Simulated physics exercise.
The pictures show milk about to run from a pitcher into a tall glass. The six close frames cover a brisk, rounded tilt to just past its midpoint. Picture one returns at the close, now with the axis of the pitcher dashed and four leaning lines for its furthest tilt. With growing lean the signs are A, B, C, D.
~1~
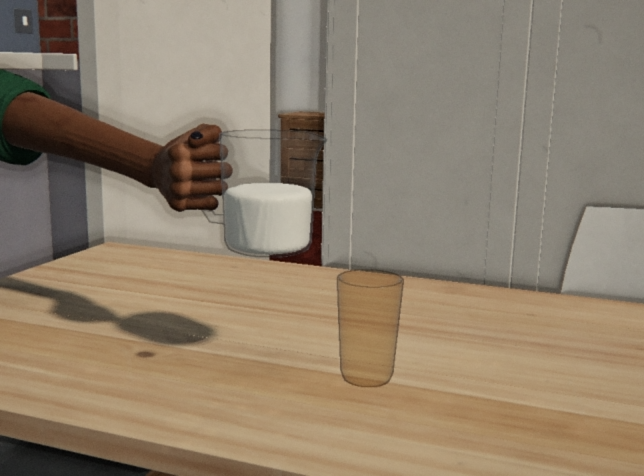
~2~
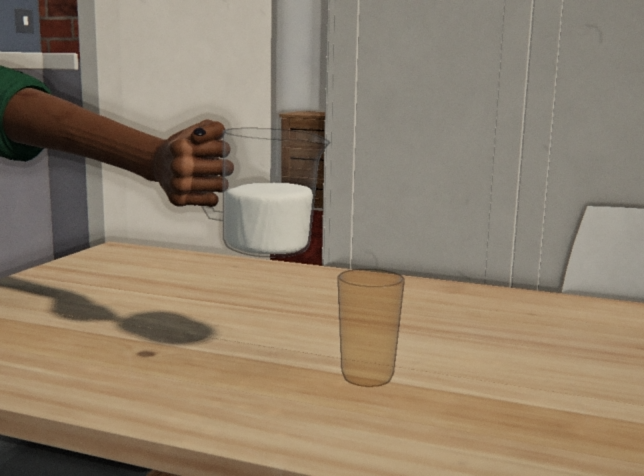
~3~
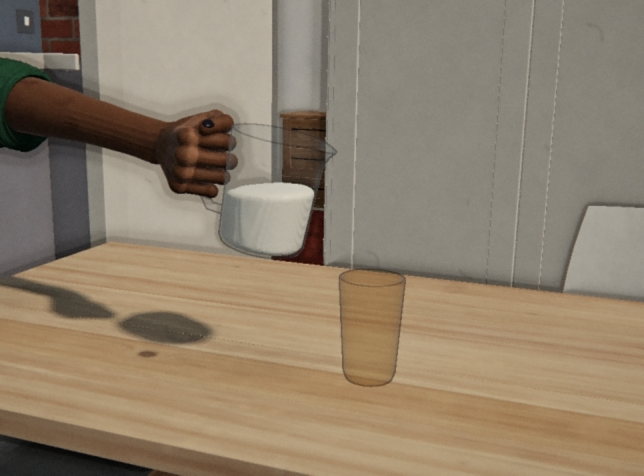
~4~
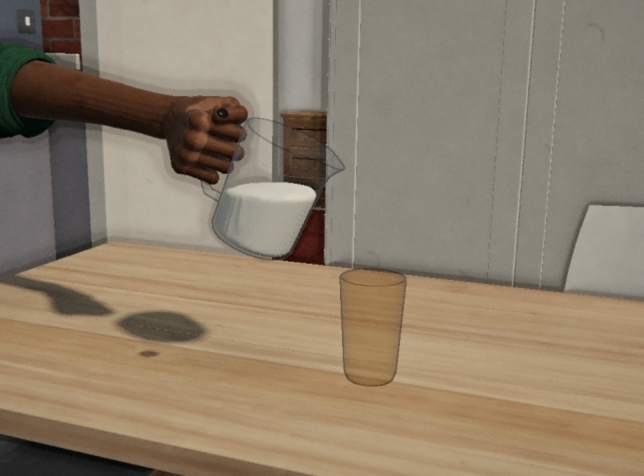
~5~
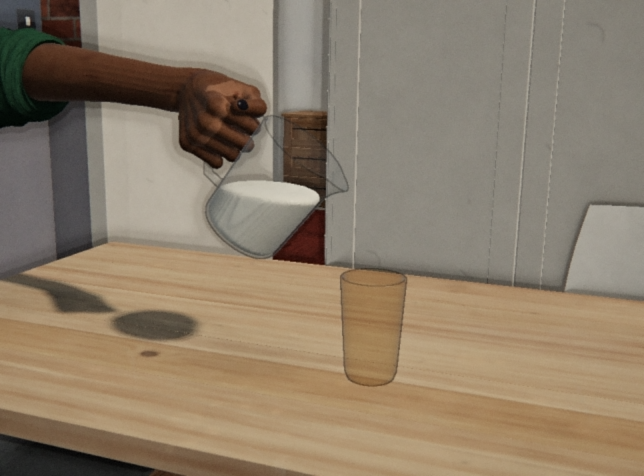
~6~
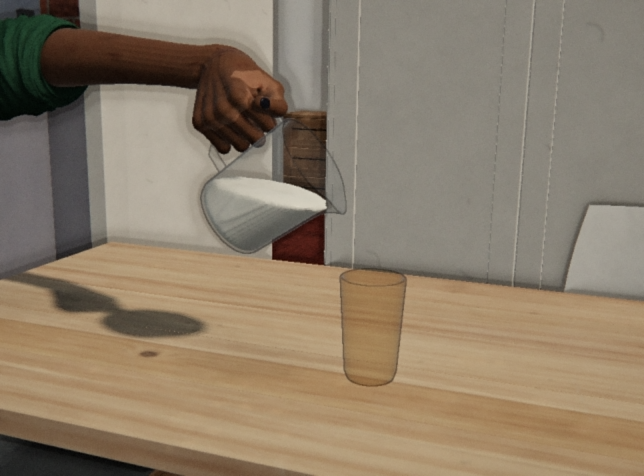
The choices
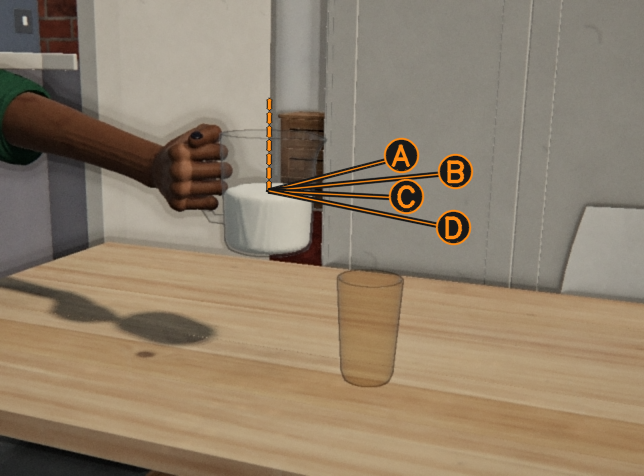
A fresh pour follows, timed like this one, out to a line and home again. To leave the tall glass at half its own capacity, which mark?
It is A.
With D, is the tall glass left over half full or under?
Over.
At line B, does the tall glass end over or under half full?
Over half.
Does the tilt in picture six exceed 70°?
No.
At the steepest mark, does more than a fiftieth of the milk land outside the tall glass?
Yes.
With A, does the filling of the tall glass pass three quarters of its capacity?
No, it does not.
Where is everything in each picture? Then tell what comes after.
The first picture shows upright, lip at (324, 140); rim of the tall glass round (370, 277); nothing has left yet.
The second picture shows tipped about 3°, lip at (327, 143); nothing has left yet.
The third picture shows tipped about 11°, lip at (334, 152); nothing has left yet.
The fourth picture shows tipped about 23°, lip at (342, 169); nothing has left yet.
The fifth picture shows tipped about 38°, lip at (346, 190); nothing has left yet.
The sixth picture shows tipped about 55°, lip at (344, 212); nothing has left yet.
In orange, A at (385, 161); B at (438, 174); C at (389, 197); D at (436, 225).
With A, the tall glass ends with about 53 % of what it can hold.
With B, the tall glass ends with about 72 % of what it can hold; 4 % of the milk is spilt.
With C, the tall glass ends with about 82 % of what it can hold; 12 % of the milk is spilt.
With D, the tall glass ends with about 77 % of what it can hold; 29 % of the milk is spilt.
